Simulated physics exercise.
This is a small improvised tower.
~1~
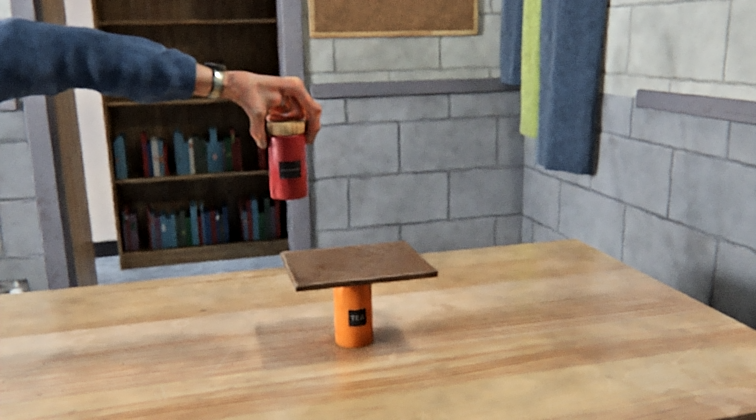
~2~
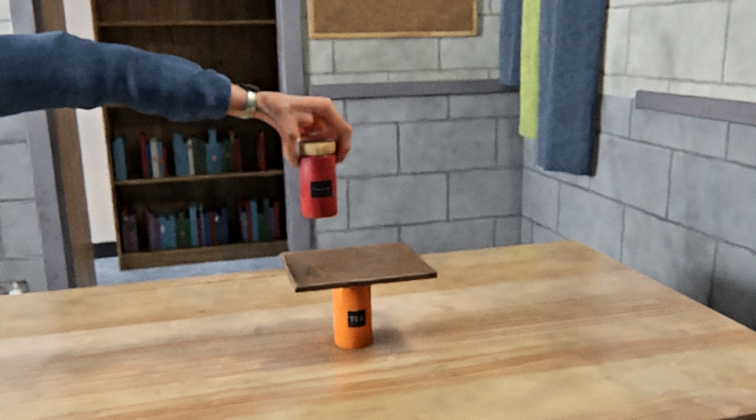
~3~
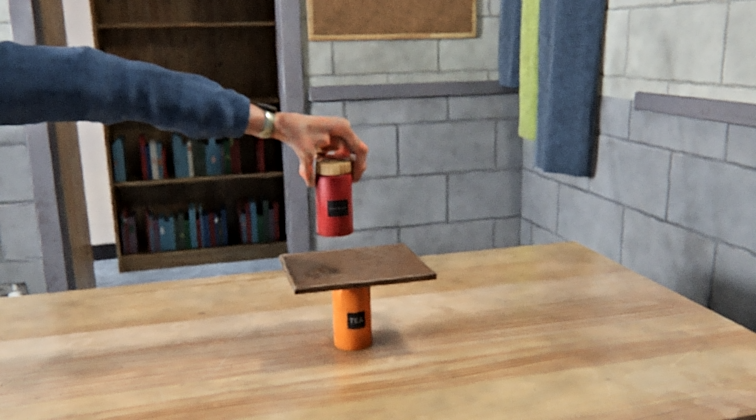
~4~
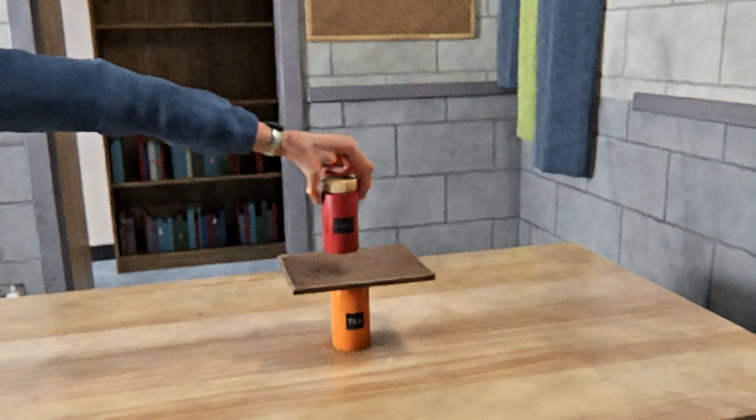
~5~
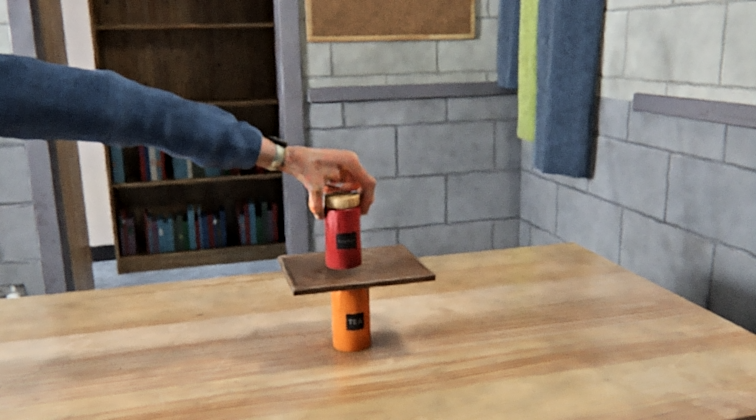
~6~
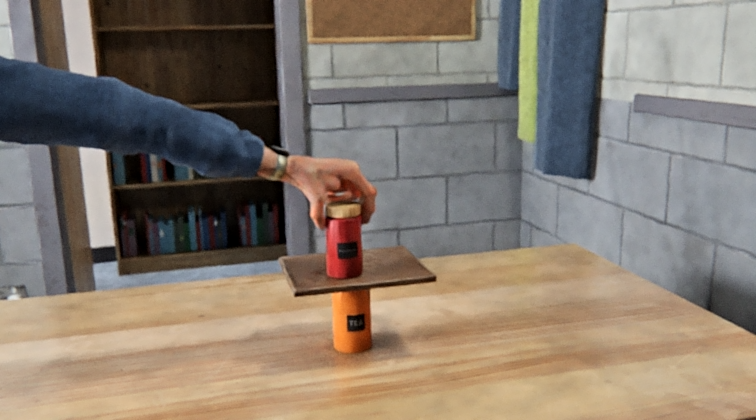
On a wooden table, a hand lowers a red jar onto a brown lid atop an orange canister.
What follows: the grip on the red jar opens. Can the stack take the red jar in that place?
In the end the stack keeps its balance.
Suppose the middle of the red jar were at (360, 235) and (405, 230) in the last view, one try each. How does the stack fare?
In the first case it stays up; in the second case it comes apart.
Then, 0.60 s past the last view, nothing moves.
Then, 1.40 s past the last view, red jar resting near (344, 240).
Finally, all 3 still in place. Final places as the last picture's camera would see them, red jar near (344, 240). The stack holds.
